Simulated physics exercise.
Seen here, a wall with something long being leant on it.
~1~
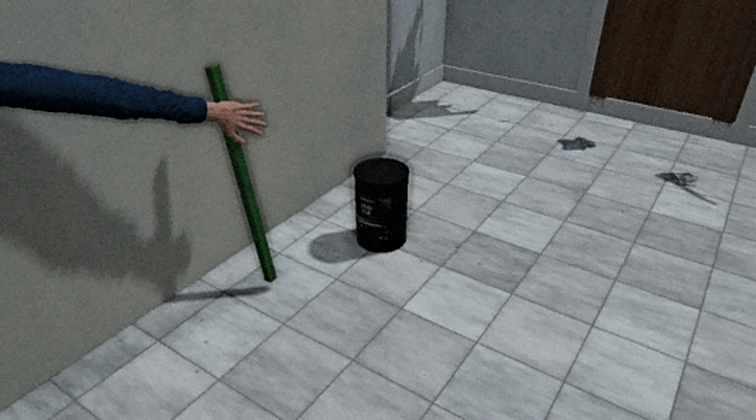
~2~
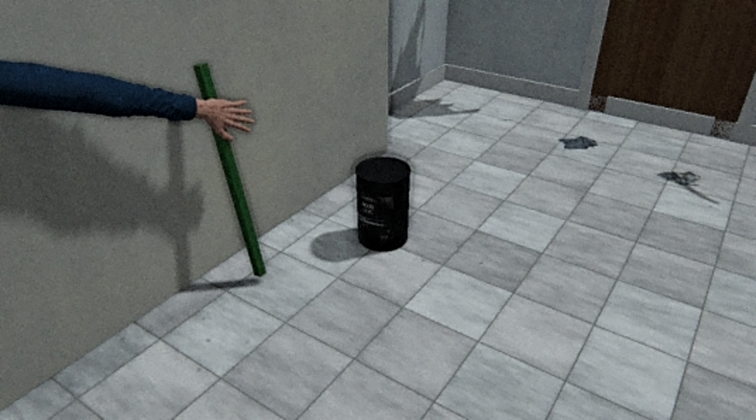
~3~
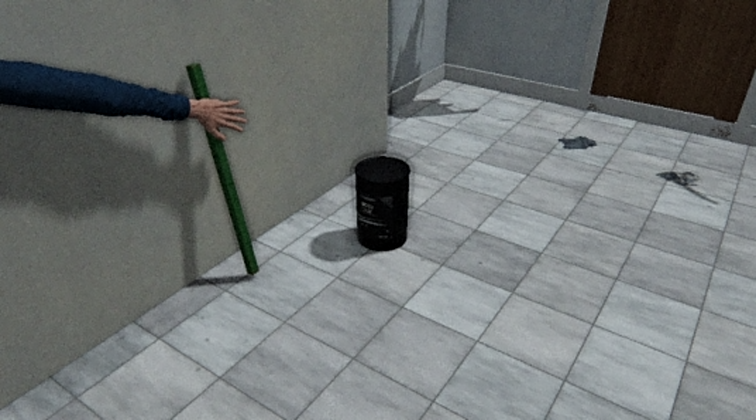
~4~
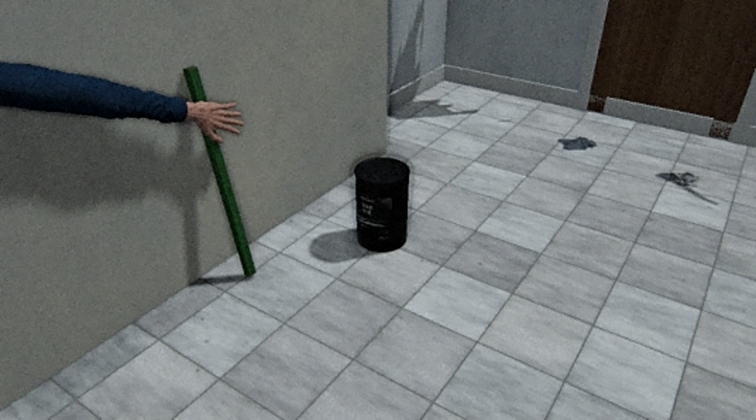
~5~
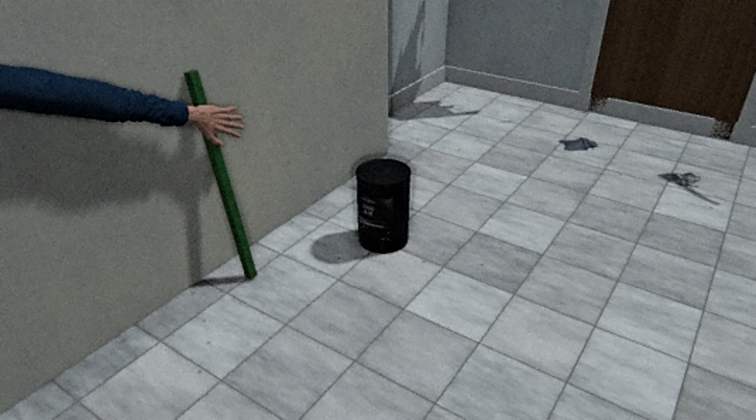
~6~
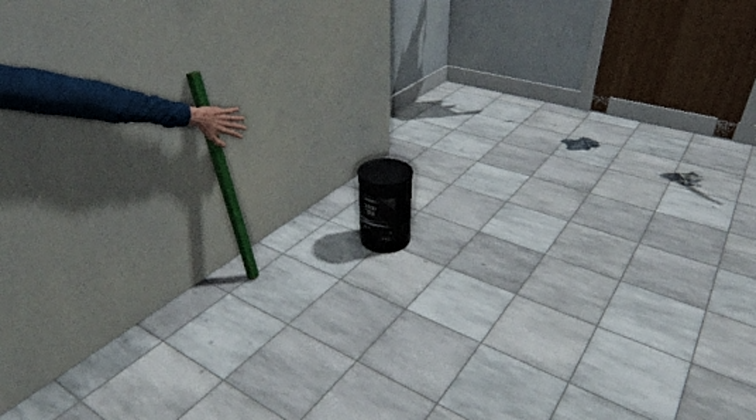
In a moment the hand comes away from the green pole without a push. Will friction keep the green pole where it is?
In the end the pole holds.
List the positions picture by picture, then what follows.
On its way; green pole (244, 183); black pail (381, 205), in the first frame.
On its way; green pole (233, 179); black pail (383, 204), in the second frame.
On its way; green pole (226, 178); black pail (382, 204), in the third frame.
On its way; green pole (223, 180); black pail (382, 205), in the fourth frame.
Leant on the wall, still held; green pole (224, 183); black pail (383, 206), in the fifth frame.
Leant on the wall, still held; green pole (226, 184); black pail (385, 206), in the sixth frame.
Then, 0.60 s on from there, no change.
Then, 1.20 s on from there, green pole resting near (226, 184).
In the end, both unmoved. At the end, from the last picture's camera, green pole near (226, 184). The pole remains leaning.
